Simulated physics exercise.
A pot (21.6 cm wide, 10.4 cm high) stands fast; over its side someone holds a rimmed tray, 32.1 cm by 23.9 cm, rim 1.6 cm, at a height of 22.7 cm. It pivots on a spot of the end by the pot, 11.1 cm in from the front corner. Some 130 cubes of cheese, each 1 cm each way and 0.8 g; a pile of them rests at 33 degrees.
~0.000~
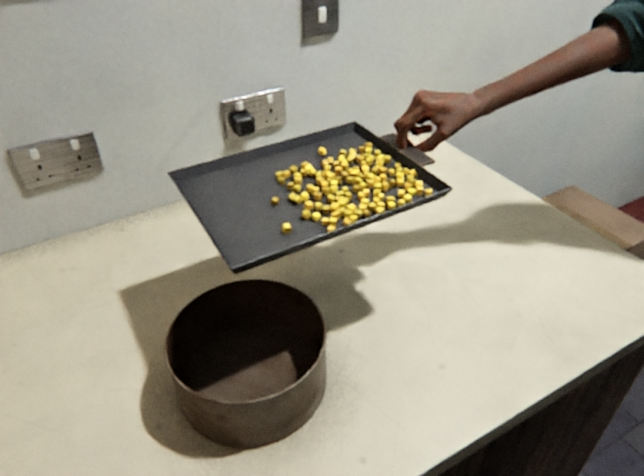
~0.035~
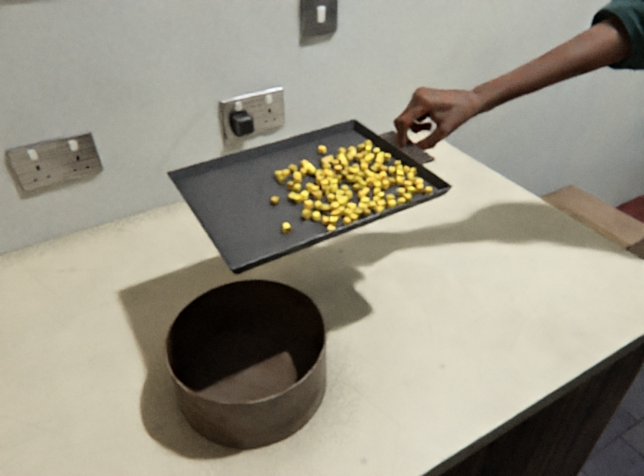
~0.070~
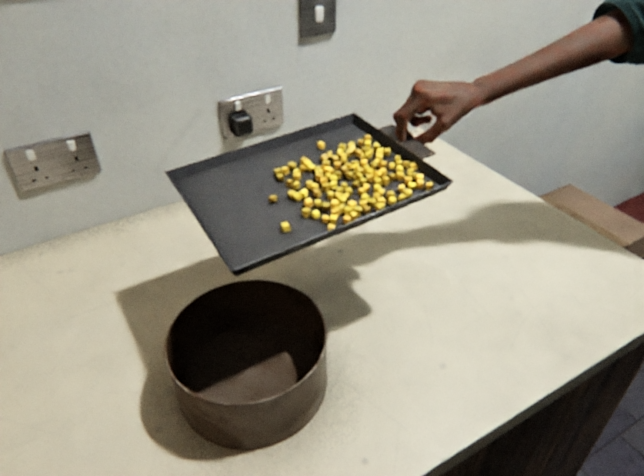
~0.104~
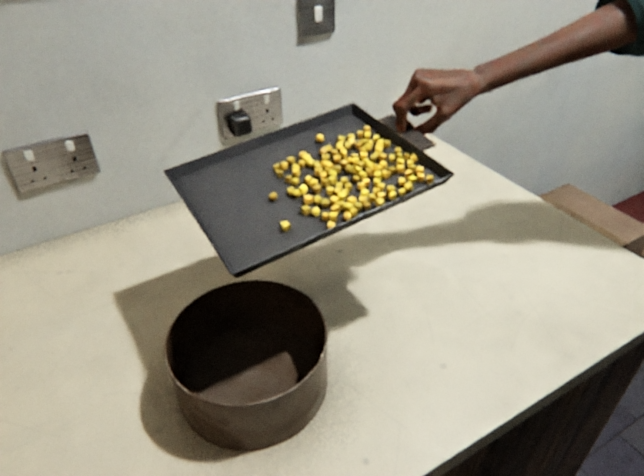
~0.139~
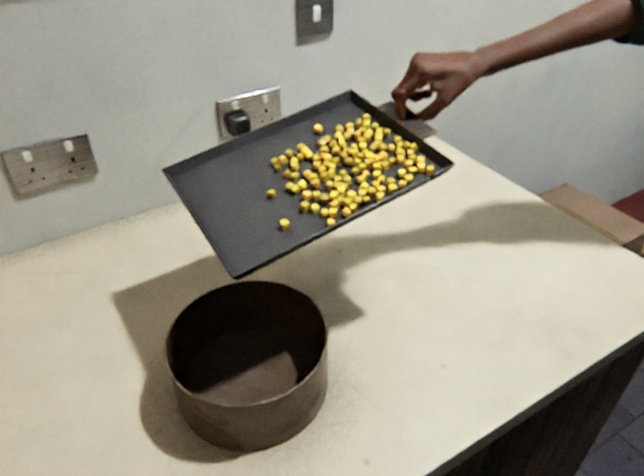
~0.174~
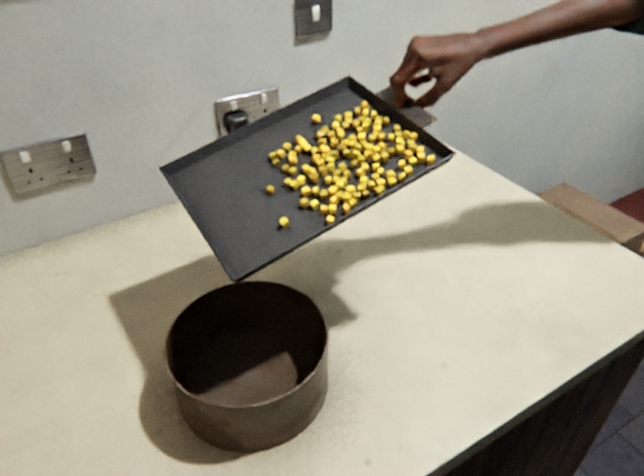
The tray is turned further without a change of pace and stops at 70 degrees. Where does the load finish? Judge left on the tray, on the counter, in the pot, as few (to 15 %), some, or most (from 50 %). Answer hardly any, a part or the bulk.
Tray hardly any, counter hardly any, pot the bulk.
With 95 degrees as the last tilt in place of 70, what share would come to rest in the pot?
Then about 100 per cent.
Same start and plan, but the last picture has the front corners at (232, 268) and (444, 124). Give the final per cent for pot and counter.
Pot 30, counter 70.
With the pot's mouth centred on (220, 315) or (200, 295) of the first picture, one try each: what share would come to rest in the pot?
About 80 and 20 per cent.
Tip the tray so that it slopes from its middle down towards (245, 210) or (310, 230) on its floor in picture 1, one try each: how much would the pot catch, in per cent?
Some 30 and 55 per cent.
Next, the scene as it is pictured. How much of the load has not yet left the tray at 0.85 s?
Roughly 10 per cent.
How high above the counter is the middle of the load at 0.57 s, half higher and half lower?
Some 32 cm.
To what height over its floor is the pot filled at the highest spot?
About 3.0 cm.
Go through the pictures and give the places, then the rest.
The first frame shows tray tilt 0 degrees, front corners at (234, 263) and (446, 187); middle of the pieces at (350, 180); pot at (246, 334).
The second frame shows tray tilt 1 degrees, front corners at (234, 264) and (446, 185); middle of the pieces at (350, 179).
The third frame shows tray tilt 2 degrees, front corners at (234, 266) and (446, 180); middle of the pieces at (350, 175).
The fourth frame shows tray tilt 5 degrees, front corners at (234, 268) and (447, 173), lowest corner left front; middle of the pieces at (349, 169).
The fifth frame shows tray tilt 10 degrees, front corners at (235, 271) and (448, 163), lowest corner left front; middle of the pieces at (349, 162).
The sixth frame shows tray tilt 14 degrees, front corners at (235, 274) and (448, 152), lowest corner left front; middle of the pieces at (347, 154); pot at (247, 336). The tray's pace is about 120 degrees a second.
Then, at 0.41 s, tilt 42 degrees; the tray holds 100 %, the pot 0 %.
After 0.57 s, tilt 61 degrees; the tray holds 100 %, the pot 0 %.
Then, at 0.85 s, tilt 70 degrees; the tray holds 10 %, the pot 80 %.
At rest (2.1 s), tray 0 %, counter 5 %, pot 90 %.
